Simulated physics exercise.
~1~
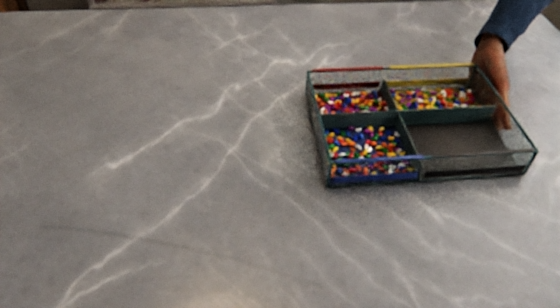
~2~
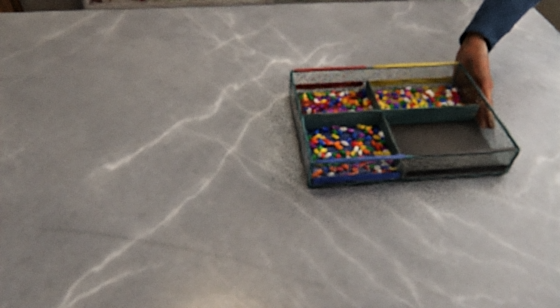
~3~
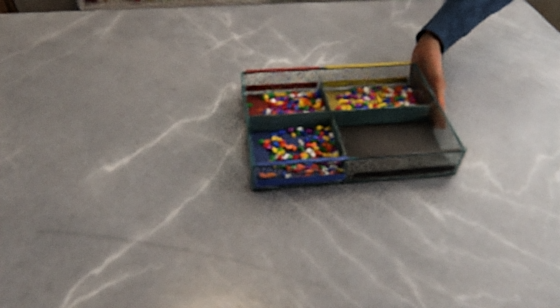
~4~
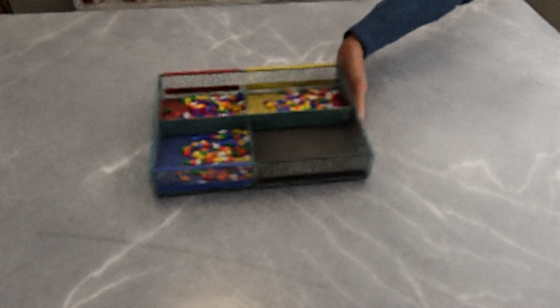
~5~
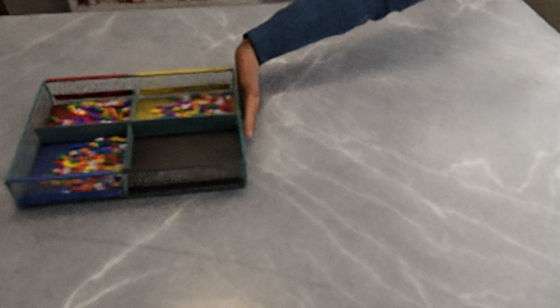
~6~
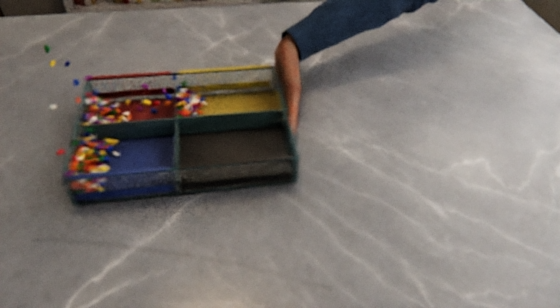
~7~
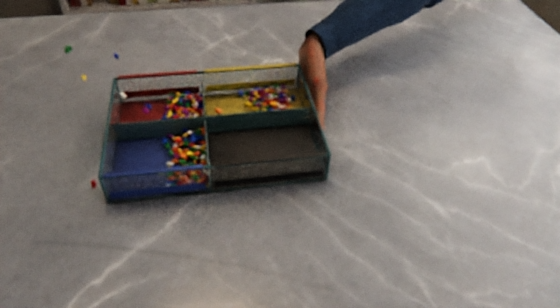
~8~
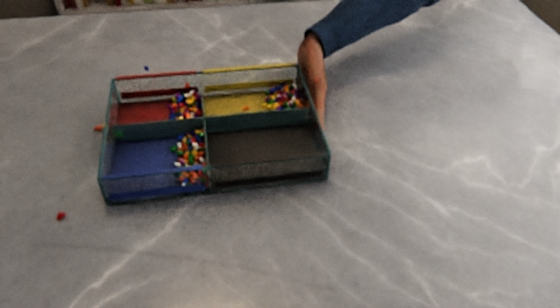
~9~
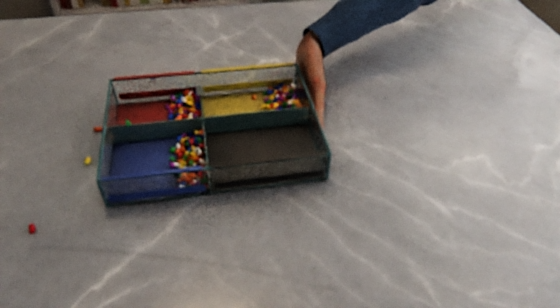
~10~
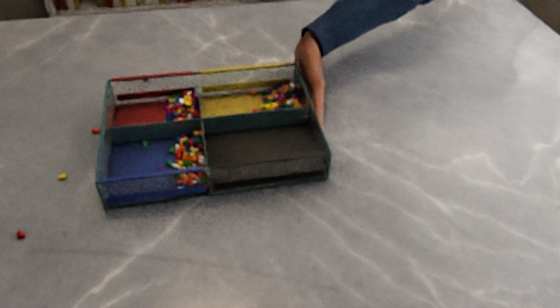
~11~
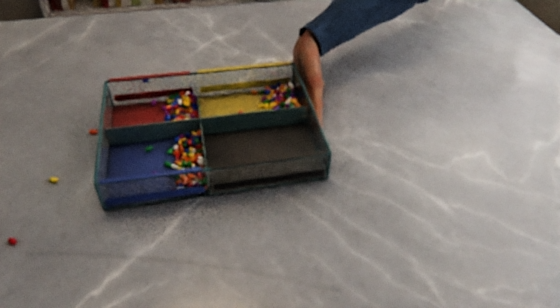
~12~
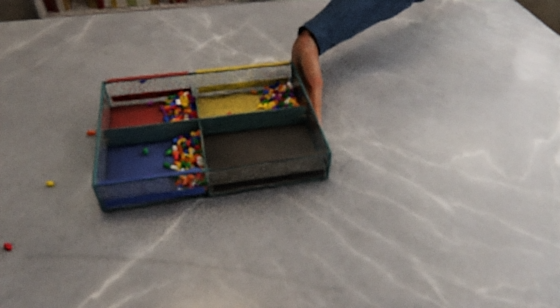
A clear-sided tray with four compartments sits on a grey, white-veined tabletop, seen from above at an angle. Small multicoloured candies fill the red, yellow and blue compartments, while the dark one at the front right is empty. A hand in a blue sleeve holds the tray's right side and slides it left, faster and faster. It then moves back a short way right, and the candies surge against the left walls, a few flying out. The rest tumble rightward and settle in heaps by the right-hand walls as the tray stops, with a few strays lying on the table at left.
